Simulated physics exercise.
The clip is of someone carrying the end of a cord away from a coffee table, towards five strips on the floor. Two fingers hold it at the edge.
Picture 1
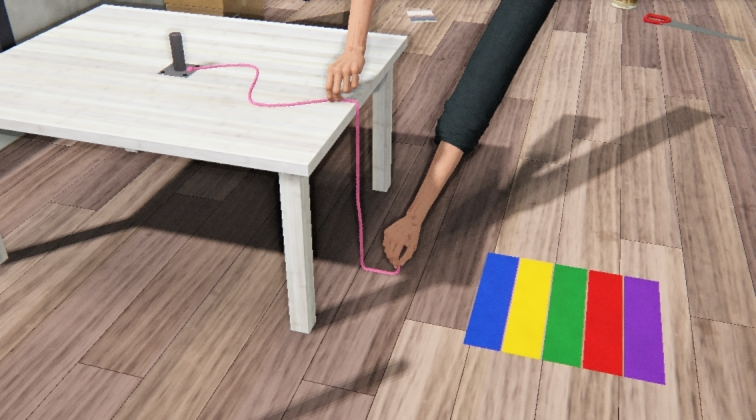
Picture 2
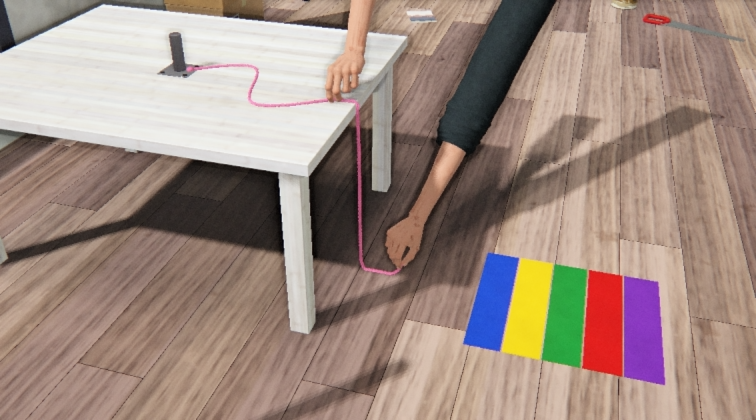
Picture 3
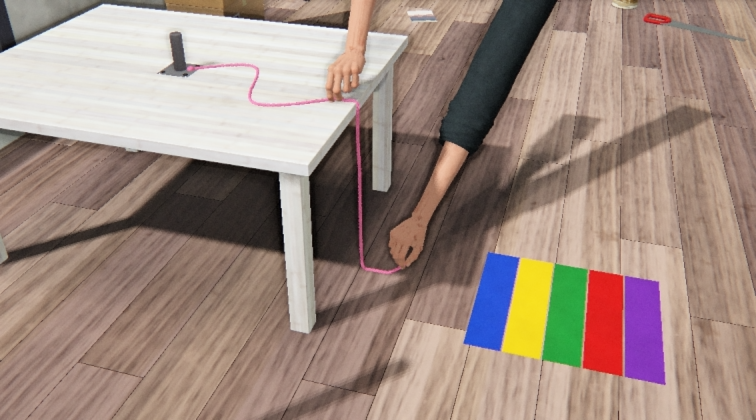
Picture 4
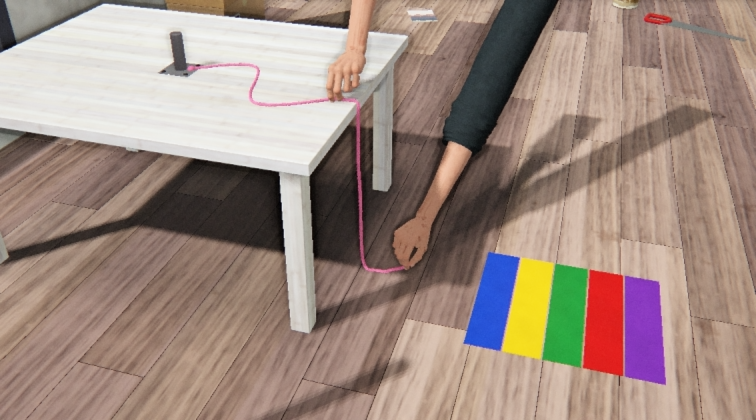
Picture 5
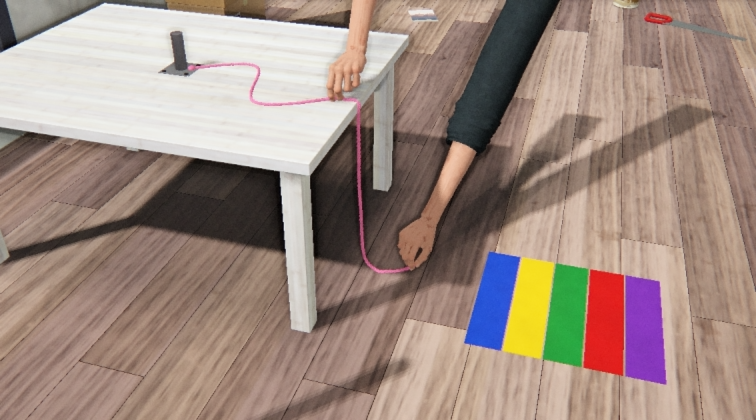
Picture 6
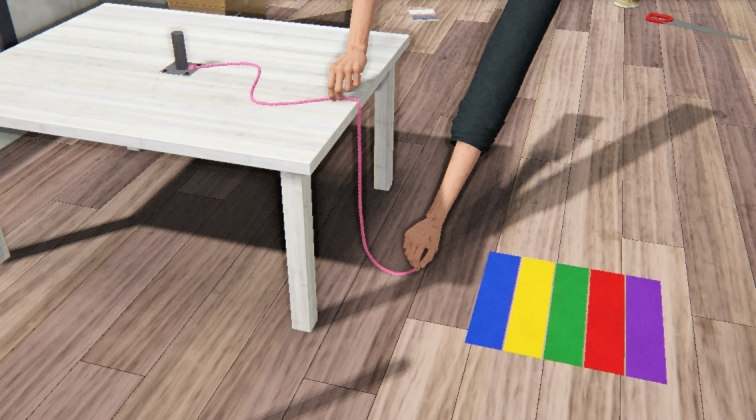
To begin with, one hand pins a pink cord at the edge of a white table while another holds its end near the floor, left of five coloured strips. The lower hand then slides the end slightly rightward, towards the blue strip, and the cord's sharp bend near the floor opens into a smooth curve.
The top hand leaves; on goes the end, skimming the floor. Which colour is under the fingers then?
The end stops over the red strip.
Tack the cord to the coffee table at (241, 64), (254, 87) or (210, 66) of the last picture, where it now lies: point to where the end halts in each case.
About (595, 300), (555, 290) and (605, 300).
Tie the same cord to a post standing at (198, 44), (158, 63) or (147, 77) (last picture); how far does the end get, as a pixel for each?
Near (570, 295), (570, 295) and (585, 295).
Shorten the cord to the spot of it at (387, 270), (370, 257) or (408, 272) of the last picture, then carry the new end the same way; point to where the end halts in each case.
About (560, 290), (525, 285) and (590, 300).
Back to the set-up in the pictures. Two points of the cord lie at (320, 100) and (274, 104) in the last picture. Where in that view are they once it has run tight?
Near (389, 126) and (353, 98).
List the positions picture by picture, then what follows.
End (399, 264); blue (486, 328); yellow (524, 336); green (563, 344); red (603, 352); purple (644, 360), in the first frame.
End (402, 265); cord through (225, 66) (254, 84) (287, 105) (357, 115) (359, 186) (361, 252), in the second frame.
End (405, 265), in the third frame.
End (409, 265); cord through (226, 65) (255, 83) (288, 104) (358, 115) (360, 185) (362, 252), in the fourth frame.
End (414, 266), in the fifth frame.
End (420, 266); cord through (227, 65) (256, 82) (290, 104) (359, 114) (360, 184) (367, 251), in the sixth frame.
Soon after, end near (535, 287); over yellow.
Then, end near (582, 296); over green.
At full stretch, end near (611, 301); over red. It gets as far as the red strip.
